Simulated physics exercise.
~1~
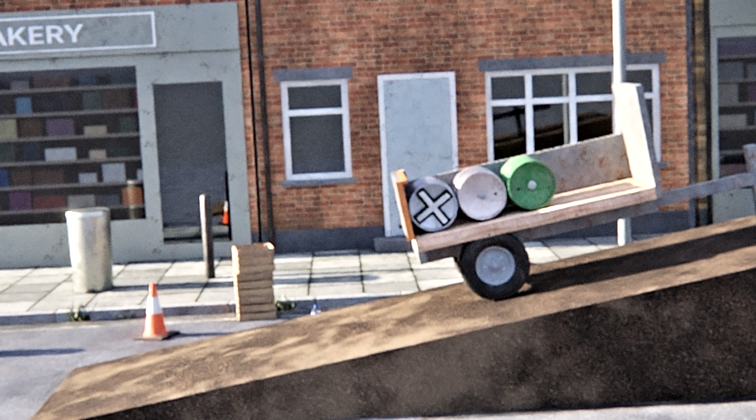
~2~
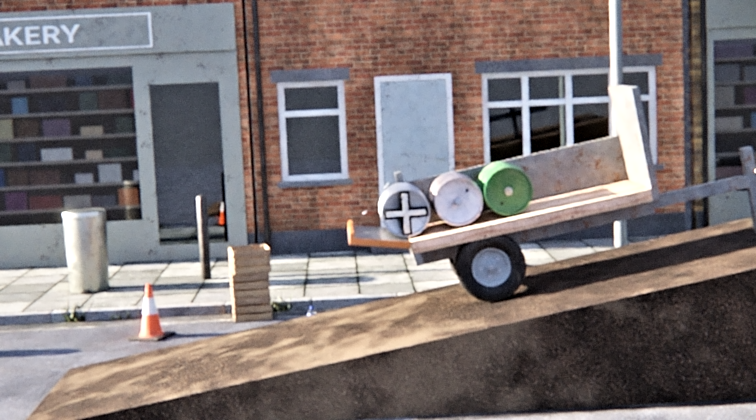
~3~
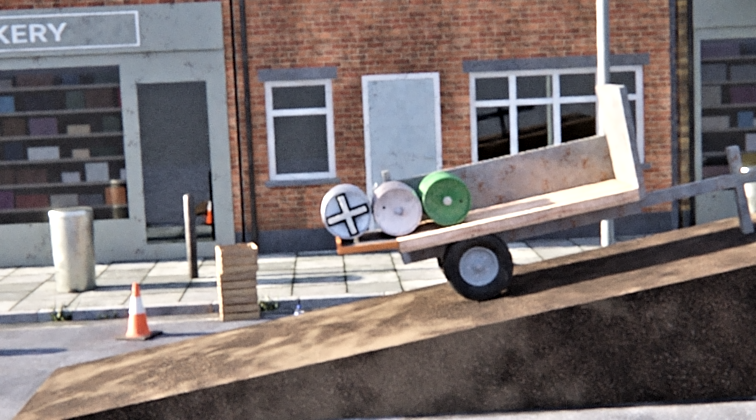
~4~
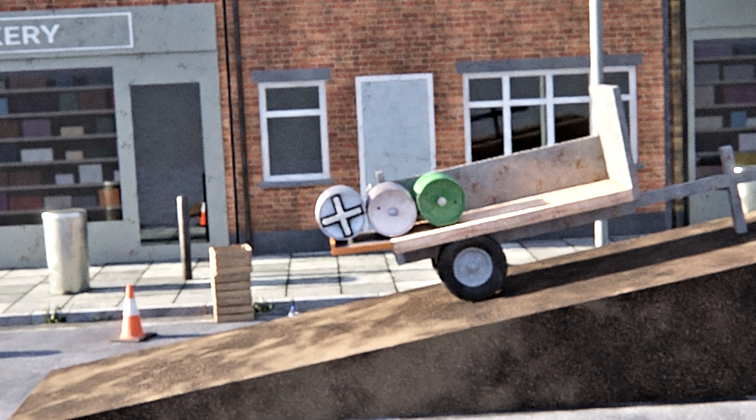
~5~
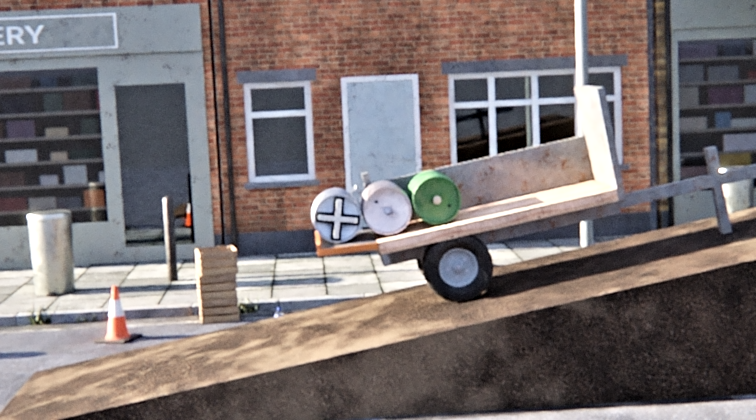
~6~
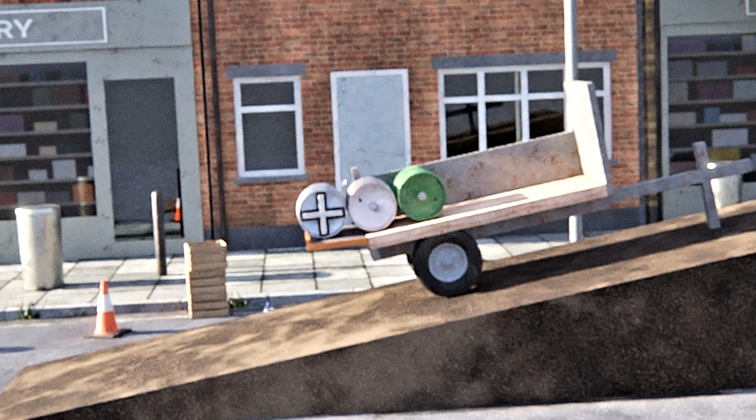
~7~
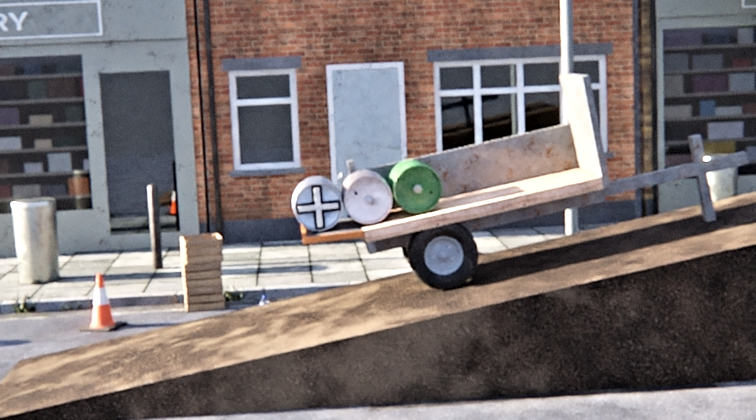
Three kegs roll left as the trailer's tailgate drops, then settle against its raised lip.
